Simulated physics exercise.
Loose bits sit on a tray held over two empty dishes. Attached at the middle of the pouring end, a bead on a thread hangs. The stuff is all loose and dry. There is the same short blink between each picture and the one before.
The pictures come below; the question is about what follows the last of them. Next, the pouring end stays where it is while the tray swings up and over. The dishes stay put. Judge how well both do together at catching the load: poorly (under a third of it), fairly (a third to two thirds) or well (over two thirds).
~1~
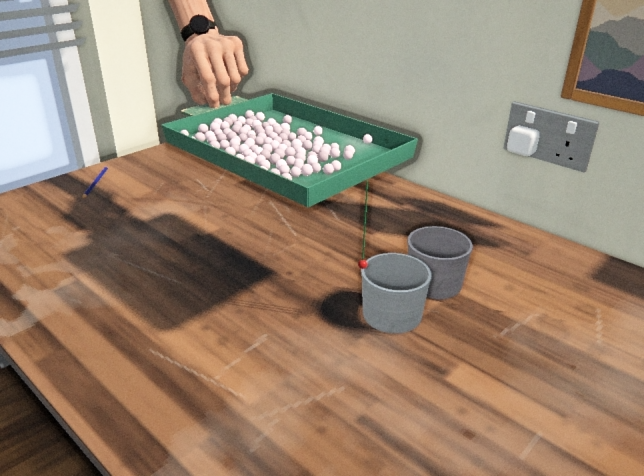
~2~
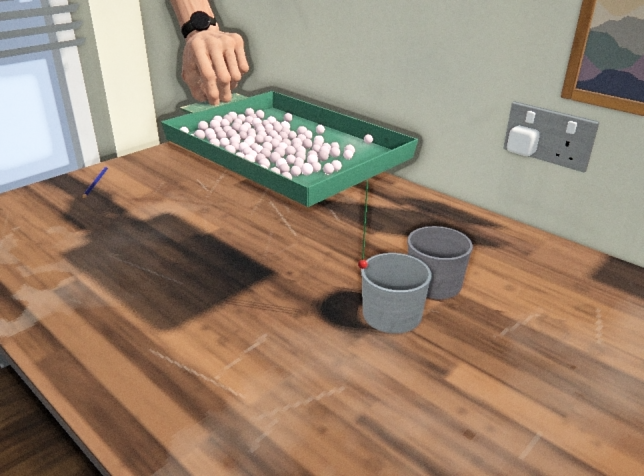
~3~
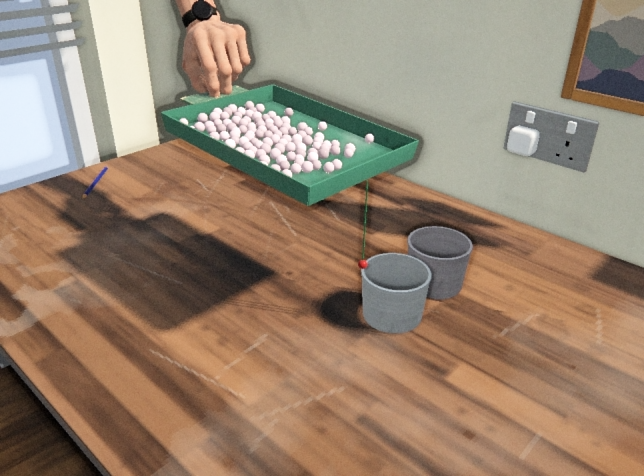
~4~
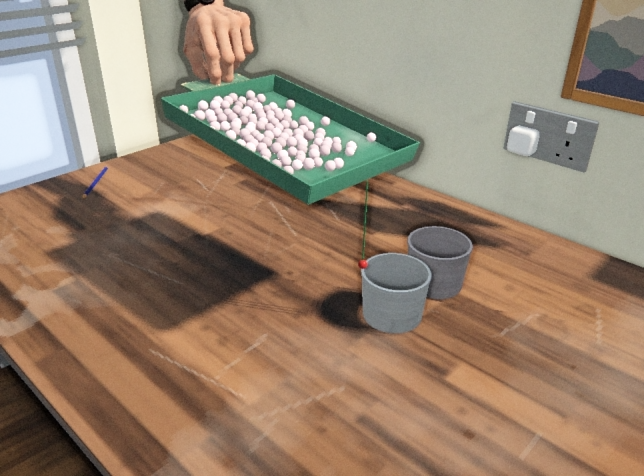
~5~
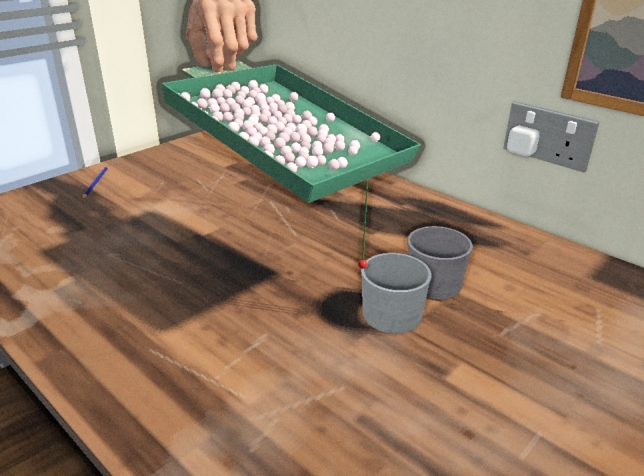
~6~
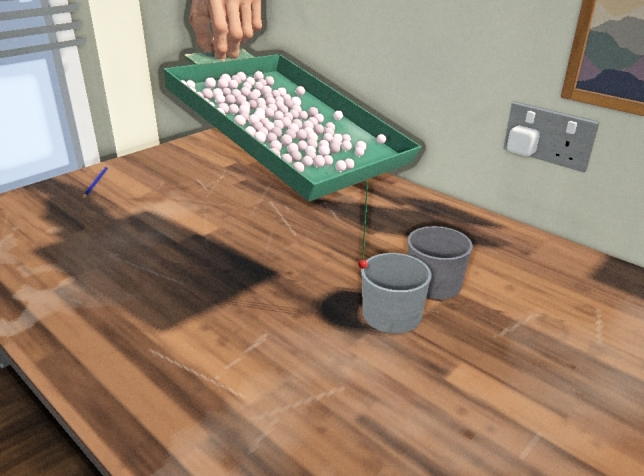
The result will be a medium catch, a third to two thirds of the load.
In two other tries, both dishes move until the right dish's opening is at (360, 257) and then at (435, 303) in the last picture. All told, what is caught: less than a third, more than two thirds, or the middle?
Earlier place: Less than a third. Later place: Under a third.
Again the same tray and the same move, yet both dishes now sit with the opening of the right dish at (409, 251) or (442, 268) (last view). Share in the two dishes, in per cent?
Around 30 and around 60 per cent, in that order.
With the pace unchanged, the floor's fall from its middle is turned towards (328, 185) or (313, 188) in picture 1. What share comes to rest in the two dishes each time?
The first try would leave around 0 per cent there, the second around 0 per cent.
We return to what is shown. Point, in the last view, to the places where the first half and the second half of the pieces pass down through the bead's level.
The first part passes (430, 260); everything after passes (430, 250).
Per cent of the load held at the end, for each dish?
Left dish: 30; right dish: 20 percent.
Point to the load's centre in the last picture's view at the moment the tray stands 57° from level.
Its middle sits at about pixel (374, 145).
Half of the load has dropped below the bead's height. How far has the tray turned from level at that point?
I'd put it at about 100 degrees.
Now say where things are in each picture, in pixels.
In the first frame, corners of the pouring end (308, 186) and (414, 139), level; middle of the load (268, 142), sugar pearls; left dish (421, 303); right dish (464, 271); bead on its thread (363, 264).
In the second frame, corners of the pouring end (308, 186) and (414, 139), level; middle of the load (268, 140).
In the third frame, corners of the pouring end (309, 185) and (415, 140), tipped barely, lowest at the right corner; middle of the load (268, 136).
In the fourth frame, corners of the pouring end (311, 184) and (416, 142), tipped a little, lowest at the right corner; middle of the load (269, 128).
In the fifth frame, corners of the pouring end (313, 183) and (417, 144), tipped a little, lowest at the right corner; middle of the load (272, 121), just a few on the move.
In the sixth frame, corners of the pouring end (314, 182) and (418, 146), tipped clearly, lowest at the right corner; middle of the load (278, 116), every one on the move; left dish (421, 303); right dish (464, 271).
Just after the last frame, tray tipped steeply; almost all on the tray; just a few in the air.
A moment on, tray tipped right over; roughly two thirds on the tray; about a tenth in the left dish; just a few in the right dish; about a tenth outside both; roughly a quarter in the air.
Further on, tray tipped past a quarter turn; roughly a third in the left dish; roughly a quarter in the right dish; roughly half outside both.
When it is over, tray tipped past a quarter turn; roughly a third in the left dish; roughly a quarter in the right dish; roughly half outside both.
